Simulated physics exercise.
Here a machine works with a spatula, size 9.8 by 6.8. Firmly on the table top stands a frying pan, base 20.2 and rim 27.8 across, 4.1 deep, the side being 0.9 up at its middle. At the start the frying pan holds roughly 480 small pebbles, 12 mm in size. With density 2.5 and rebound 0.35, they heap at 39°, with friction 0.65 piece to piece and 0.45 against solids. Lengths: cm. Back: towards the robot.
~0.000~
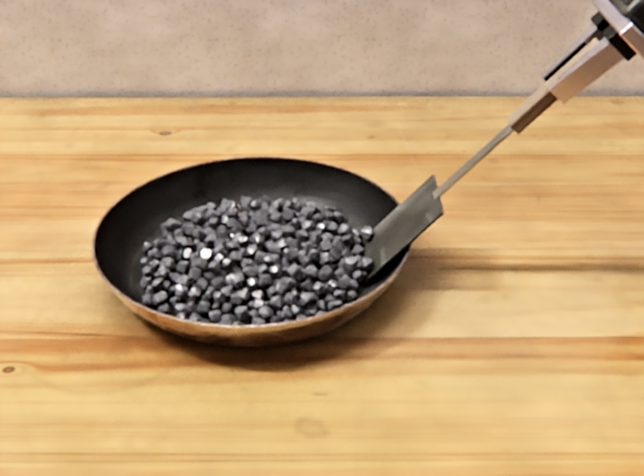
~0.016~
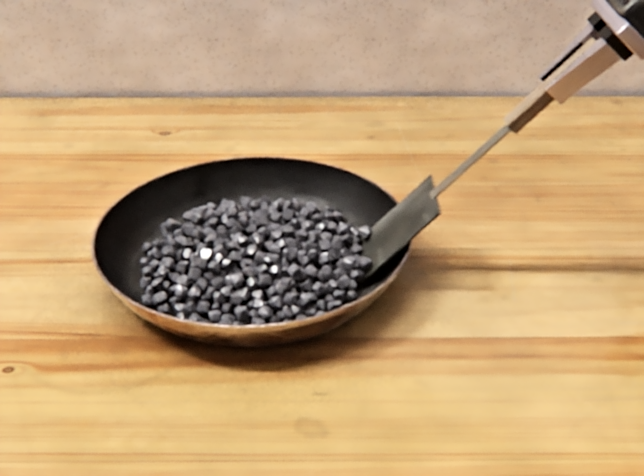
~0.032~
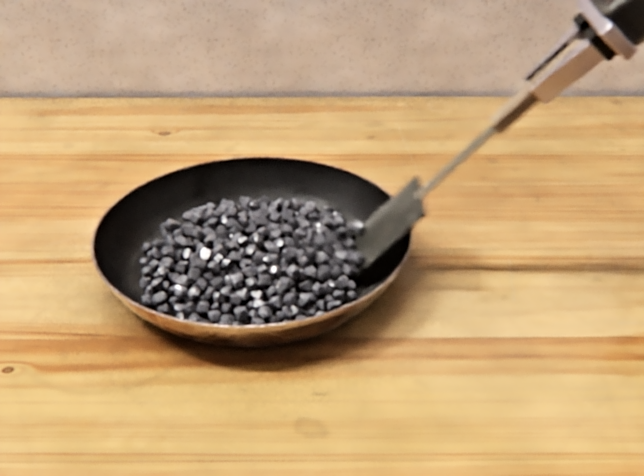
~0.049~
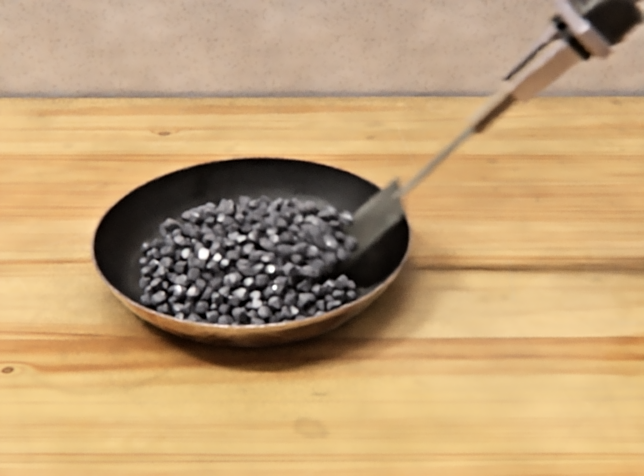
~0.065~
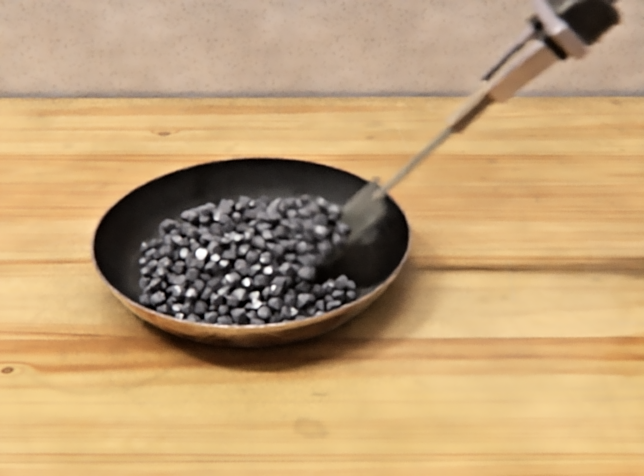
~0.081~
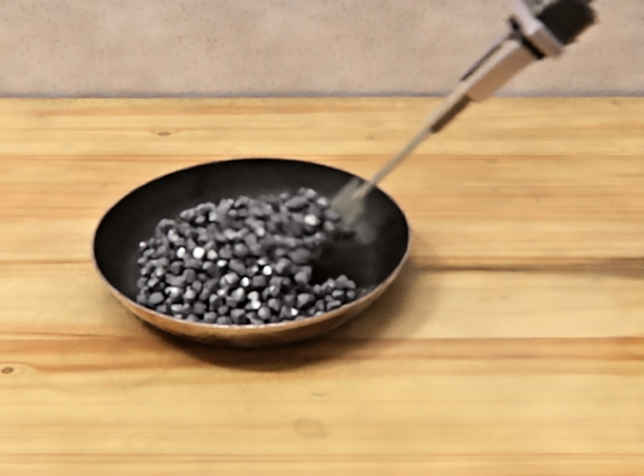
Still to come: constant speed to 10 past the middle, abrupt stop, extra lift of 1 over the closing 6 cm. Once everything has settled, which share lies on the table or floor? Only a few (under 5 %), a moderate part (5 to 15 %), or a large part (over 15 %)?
A large part.
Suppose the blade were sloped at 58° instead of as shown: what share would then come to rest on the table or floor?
I'd expect near 25 percent then.
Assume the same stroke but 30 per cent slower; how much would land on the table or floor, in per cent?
Around 15 per cent would finish on the table or floor.
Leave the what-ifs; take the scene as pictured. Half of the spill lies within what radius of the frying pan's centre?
Distance, approx.: 24 cm.
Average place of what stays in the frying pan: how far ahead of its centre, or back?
Roughly 4.0 cm ahead.
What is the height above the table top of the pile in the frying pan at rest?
Height at rest: Roughly 5.5 cm.
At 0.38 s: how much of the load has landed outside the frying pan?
20 %.
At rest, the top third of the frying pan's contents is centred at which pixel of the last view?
I'd put it close to (146, 238).
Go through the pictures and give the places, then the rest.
In the first picture, spatula top edge at (439, 193), sloping 48°; upper third of the load around (258, 244), from x 145 to 365, top at y 200; 478 in the frying pan.
In the second picture, spatula top edge at (436, 193), sloping 48°; upper third of the load around (258, 244), from x 145 to 365, top at y 200.
In the third picture, spatula top edge at (422, 194), sloping 48°; upper third of the load around (259, 243), from x 145 to 360, top at y 200.
In the fourth picture, spatula top edge at (402, 194), sloping 48°; upper third of the load around (266, 241), from x 145 to 350, top at y 200.
In the fifth picture, spatula top edge at (381, 194), sloping 48°; upper third of the load around (266, 236), from x 145 to 350, top at y 200.
In the sixth picture, spatula top edge at (361, 194), sloping 48°; upper third of the load around (264, 236), from x 145 to 350, top at y 195; 478 in the frying pan.
After 0.12 s, sloping 48°, highest piece 8 above the table; 478 in the frying pan.
After 0.16 s, sloping 48°, highest piece 9 above the table; 477 in the frying pan, 1 on the blade or in flight.
After 0.38 s, sloping 48°, highest piece 8 above the table; 369 in the frying pan, 91 on the table or floor, 18 on the blade or in flight.
After 1.43 s, sloping 48°, highest piece 5 above the table; 369 in the frying pan, 109 on the table or floor.
At rest, 369 in the frying pan, 109 on the table or floor. That is 23 % on the table or floor.
